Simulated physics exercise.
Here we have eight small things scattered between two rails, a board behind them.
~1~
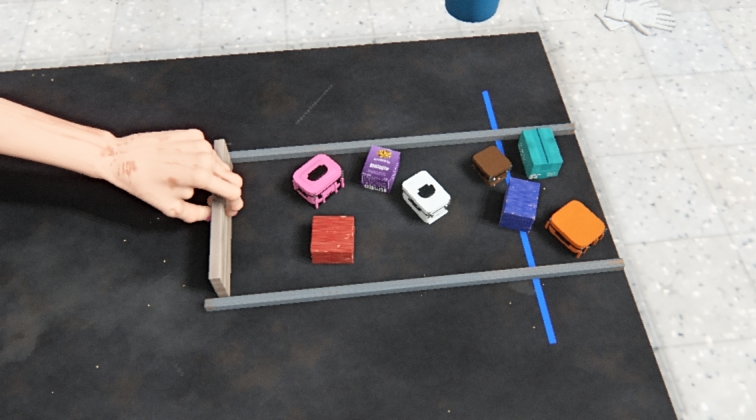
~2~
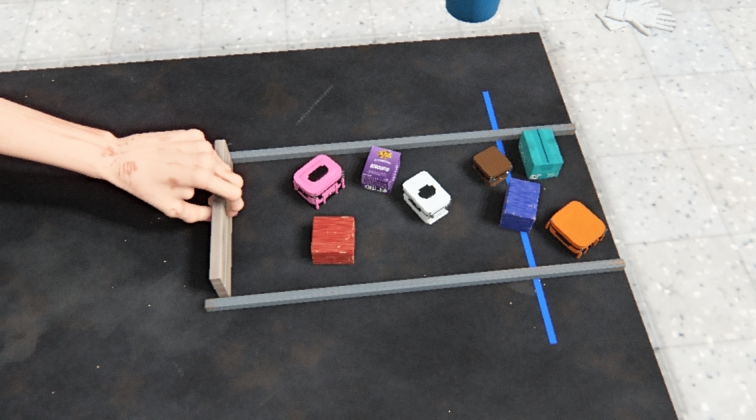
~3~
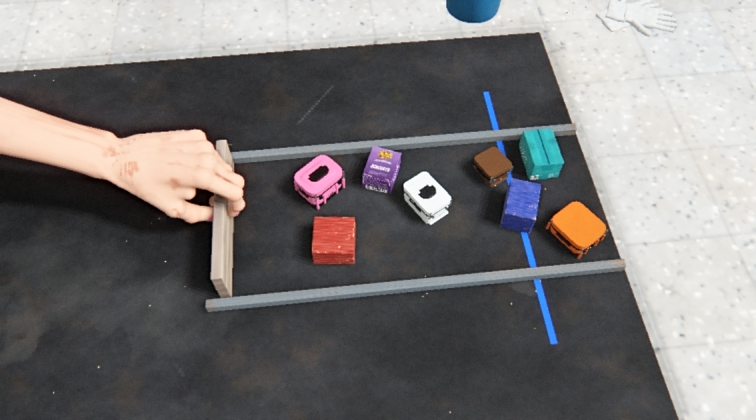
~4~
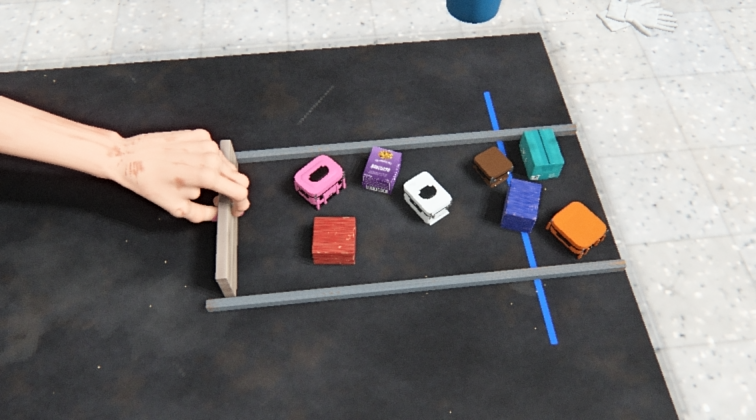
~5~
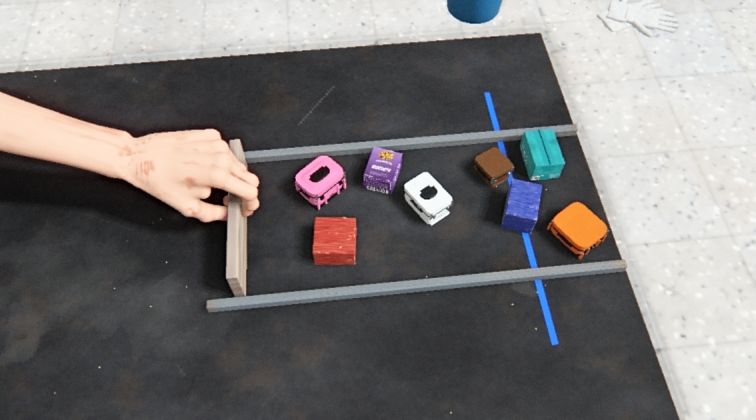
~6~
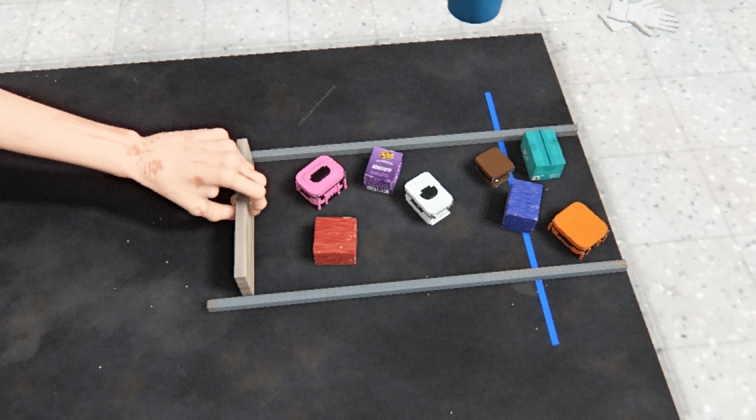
Hand sliding a board slightly right between two rails, with eight small coloured boxes and cases sitting still beyond it.
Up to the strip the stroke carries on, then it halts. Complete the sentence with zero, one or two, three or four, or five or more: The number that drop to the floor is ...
The number that drop to the floor is one or two.
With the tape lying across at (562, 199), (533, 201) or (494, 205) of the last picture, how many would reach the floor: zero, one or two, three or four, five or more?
So, taking them in turn, I'd give at least five; either three or four; not one.
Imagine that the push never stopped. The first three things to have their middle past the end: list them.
It's the turquoise box, followed by the orange case, with the brown case after.
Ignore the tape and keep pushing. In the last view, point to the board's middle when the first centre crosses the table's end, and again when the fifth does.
At the first moment about (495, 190), at the next about (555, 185).
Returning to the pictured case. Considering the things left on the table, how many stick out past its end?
Counting them gives 3.
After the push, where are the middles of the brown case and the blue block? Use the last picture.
One ends up near (583, 166) and the other near (588, 205).
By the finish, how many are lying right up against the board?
Contact count: 2.
Soon after, none off yet; orange case at rest near (578, 231); turquoise box at rest near (542, 155); blue block at rest near (522, 206).
Then, none off yet; orange case moving near (582, 232); turquoise box moved about its own width near (577, 158); blue block moved about its own width near (550, 208).
At rest, the number that fall off is one or two; fallen, turquoise box.
